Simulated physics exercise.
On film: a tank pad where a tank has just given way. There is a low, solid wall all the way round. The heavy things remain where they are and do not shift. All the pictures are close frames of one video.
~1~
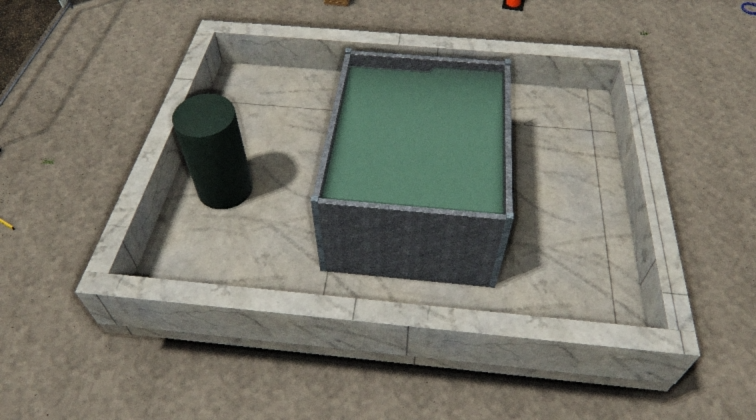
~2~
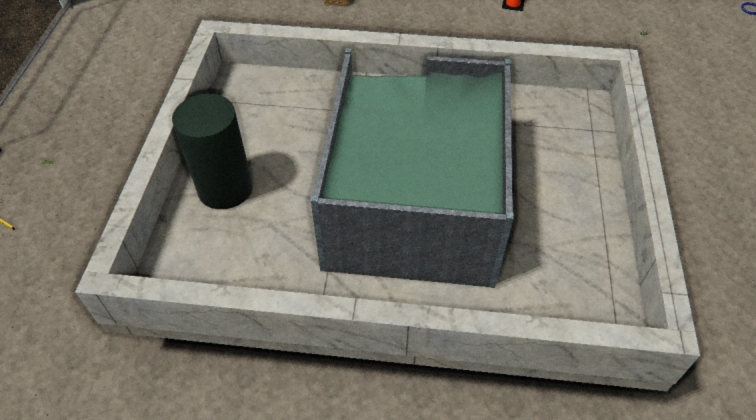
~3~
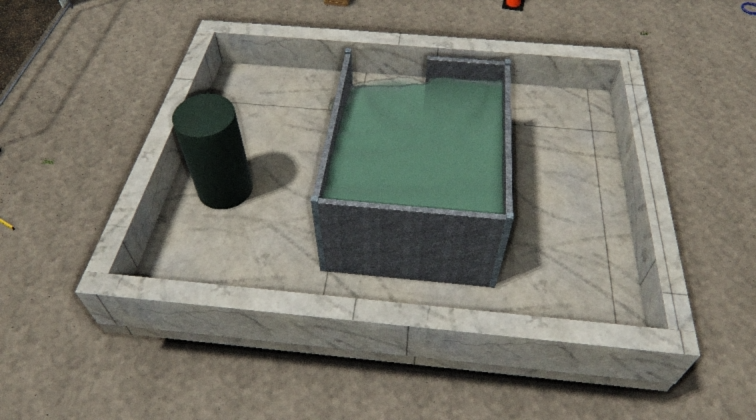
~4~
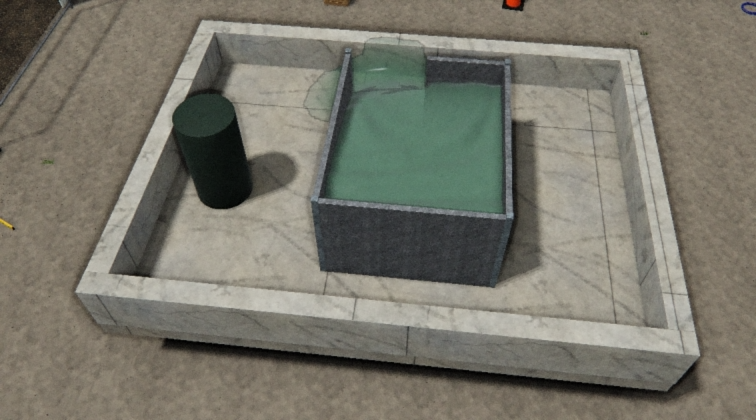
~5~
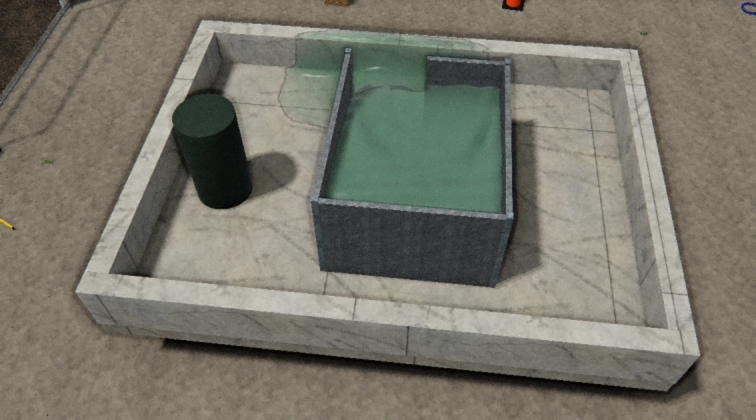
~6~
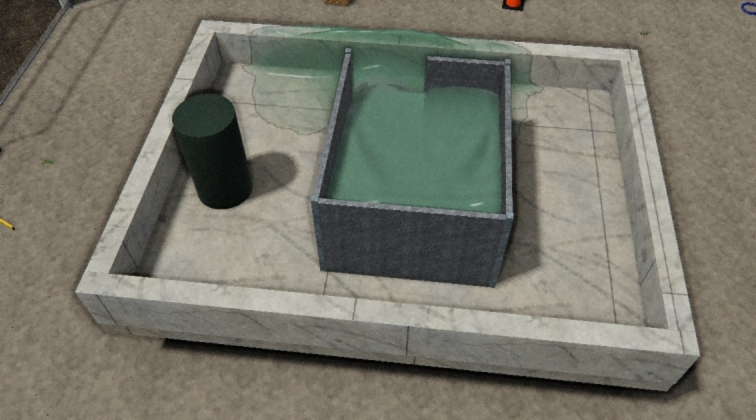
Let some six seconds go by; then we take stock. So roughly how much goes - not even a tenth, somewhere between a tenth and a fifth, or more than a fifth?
Beneath one tenth.
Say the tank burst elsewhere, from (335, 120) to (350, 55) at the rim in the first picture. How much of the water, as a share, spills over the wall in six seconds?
Some 6 in a hundred.
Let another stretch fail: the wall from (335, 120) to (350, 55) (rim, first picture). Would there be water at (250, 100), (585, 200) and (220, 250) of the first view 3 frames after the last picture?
First point swamped, second point bare, third point swamped.
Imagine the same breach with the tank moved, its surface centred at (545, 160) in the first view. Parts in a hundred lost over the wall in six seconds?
About 4 per cent.
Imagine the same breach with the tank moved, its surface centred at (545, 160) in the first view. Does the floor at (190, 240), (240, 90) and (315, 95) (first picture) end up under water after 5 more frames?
Point by point: Spared, soaked, soaked.
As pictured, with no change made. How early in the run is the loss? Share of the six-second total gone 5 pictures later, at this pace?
It would be around 40 %.
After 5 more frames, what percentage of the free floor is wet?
That works out to some 40 in a hundred.
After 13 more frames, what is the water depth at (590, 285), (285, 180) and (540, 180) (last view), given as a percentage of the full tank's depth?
First spot roughly 8 %, second 4 %, third 2 %.
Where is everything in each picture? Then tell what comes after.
In the first picture, still water in the water tank at (420, 131).
In the second picture, the front is at a hidden place, out from the gap on the water tank's far side.
In the third picture, the front is at a hidden place, out from the gap on the water tank's far side.
In the fourth picture, the front is at (332, 73), out from the gap on the water tank's far side.
In the fifth picture, water pours out on the water tank's far side and has run to (289, 70).
In the sixth picture, water pours out on the water tank's far side and has run to (251, 67).
A moment on, water covers 30 % of the floor; the low wall has let 1 % over.
Next, water covers 35 % of the floor; the low wall has let 2 % over.
Then, water covers 70 % of the floor; the low wall has let 5 % over.
Later, water covers 85 % of the floor; the low wall has let 5 % over.
In the end, water covers 85 % of the floor; the low wall has let 5 % over.
